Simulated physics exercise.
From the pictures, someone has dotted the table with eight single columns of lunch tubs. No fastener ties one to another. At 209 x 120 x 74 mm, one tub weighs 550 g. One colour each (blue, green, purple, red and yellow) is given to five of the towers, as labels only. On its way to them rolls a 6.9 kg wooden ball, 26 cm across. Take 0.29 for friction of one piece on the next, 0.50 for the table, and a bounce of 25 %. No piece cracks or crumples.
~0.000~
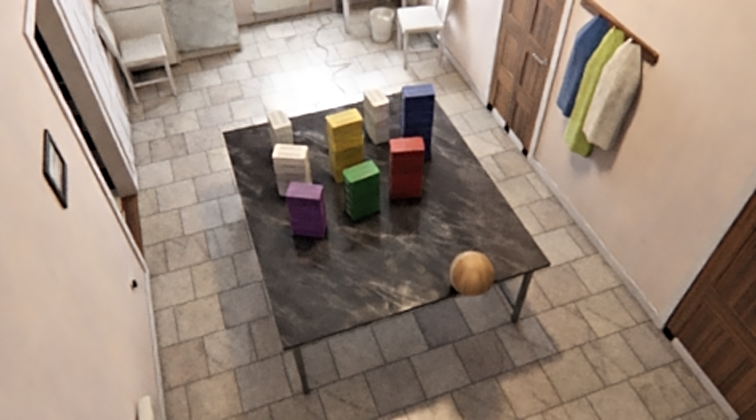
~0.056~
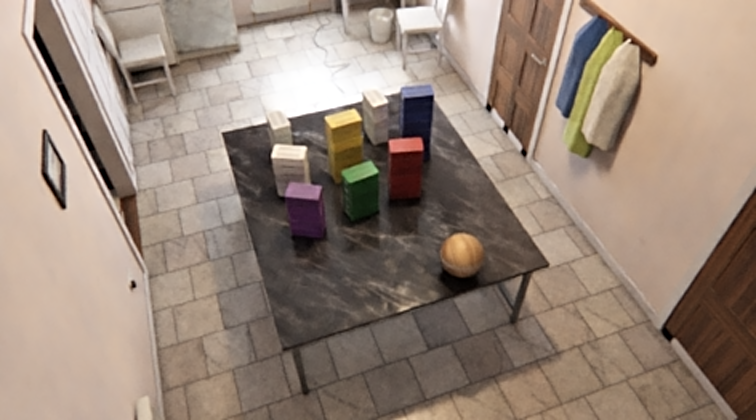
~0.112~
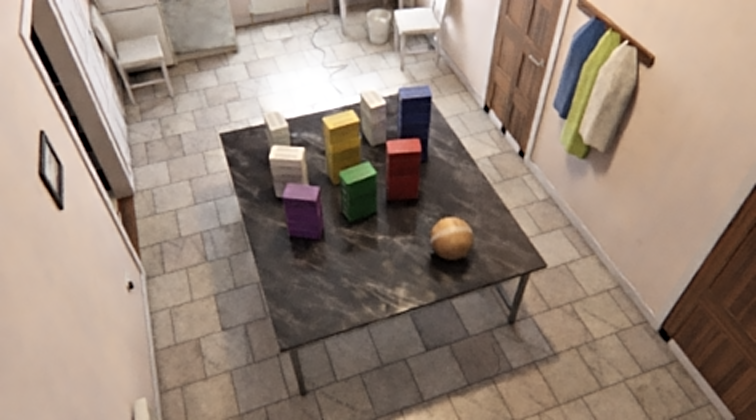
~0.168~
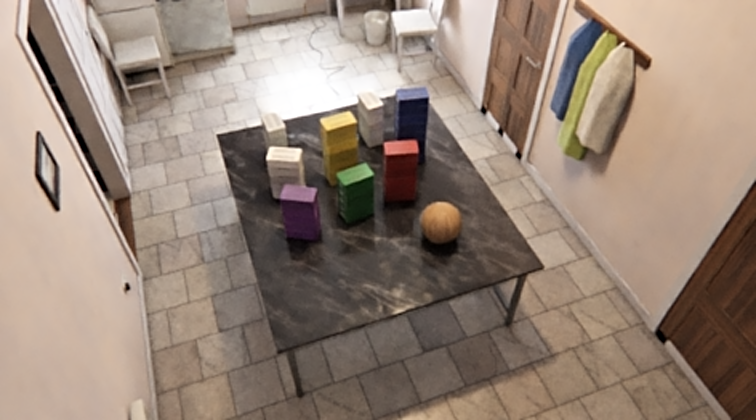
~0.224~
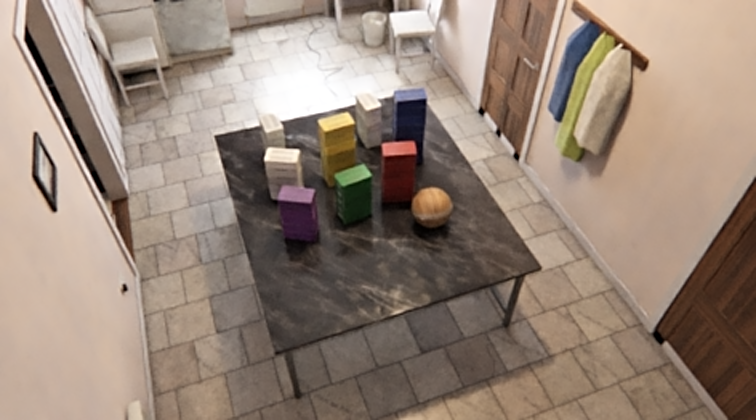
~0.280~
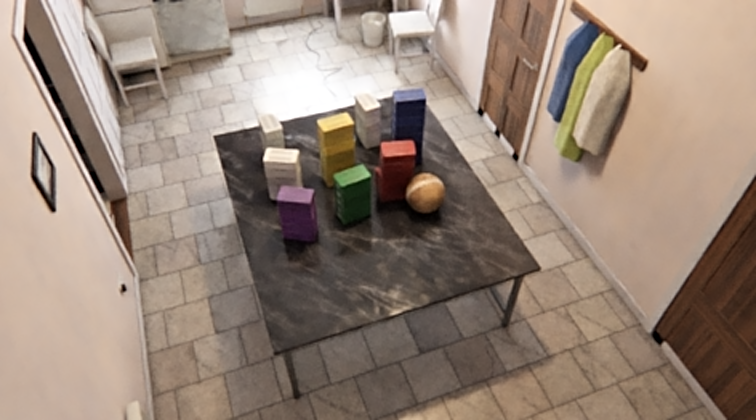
At the start, a wooden ball sits near the front right corner of a dark table where purple, green, red, yellow, blue and whitish stacks stand upright. The ball rolls back and slightly left across the tabletop toward the red stack, then meets it, and the red stack tilts slightly.
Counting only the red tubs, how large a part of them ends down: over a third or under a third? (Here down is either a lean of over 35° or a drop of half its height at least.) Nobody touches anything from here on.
The fraction down goes past a third.
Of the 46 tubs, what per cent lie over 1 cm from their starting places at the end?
That is 35 per cent.
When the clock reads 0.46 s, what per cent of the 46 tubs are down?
5 per cent.
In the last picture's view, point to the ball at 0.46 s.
Check around pixel (418, 159).
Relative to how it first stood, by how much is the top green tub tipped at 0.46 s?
Measured against how it began, the tilt is near 0 degrees.
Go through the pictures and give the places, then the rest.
In the first picture (pixels give the middle of a visible side; the camera pans a little), ball (472, 274) 65 cm from contact, 2.6 m/s; top red tub (407, 144); top purple tub (304, 191); none has stirred.
In the second picture, ball (462, 255) 51 cm from contact, 2.6 m/s; top red tub (406, 145).
In the third picture, ball (452, 239) 36 cm from contact, 2.6 m/s; top red tub (404, 146).
In the fourth picture, ball (441, 223) 21 cm from contact, 2.6 m/s; top red tub (401, 147).
In the fifth picture, ball (432, 208) 7 cm from contact, 2.6 m/s; top red tub (399, 148).
In the sixth picture, ball (425, 193) after contact, 2.0 m/s; top red tub (398, 148) 5° from how it stood; top green tub (352, 175); movement in 6 of them.
After 0.46 s, ball still moving; 3 of the 6 red tubs down (3 of 46 in all colours); top red tub 45° from how it stood, 8 cm lower; top blue tub 4° from how it stood.
After 0.68 s, ball still moving; 5 of the 6 red tubs down (9 of 46 in all colours); top red tub 50° from how it stood, 34 cm lower; top blue tub 39° from how it stood, 12 cm lower.
After 1.28 s, ball still moving; 5 of the 6 red tubs down (12 of 46 in all colours); top red tub on its side; top blue tub on its side.
In the end (2.3 s), ball rolling away; 5 of the 6 red tubs down (12 of 46 in all colours); top red tub on its side; top blue tub on its side. That is 83 per cent. From the last view, middles, top red tub near (405, 203), top blue tub near (423, 171).
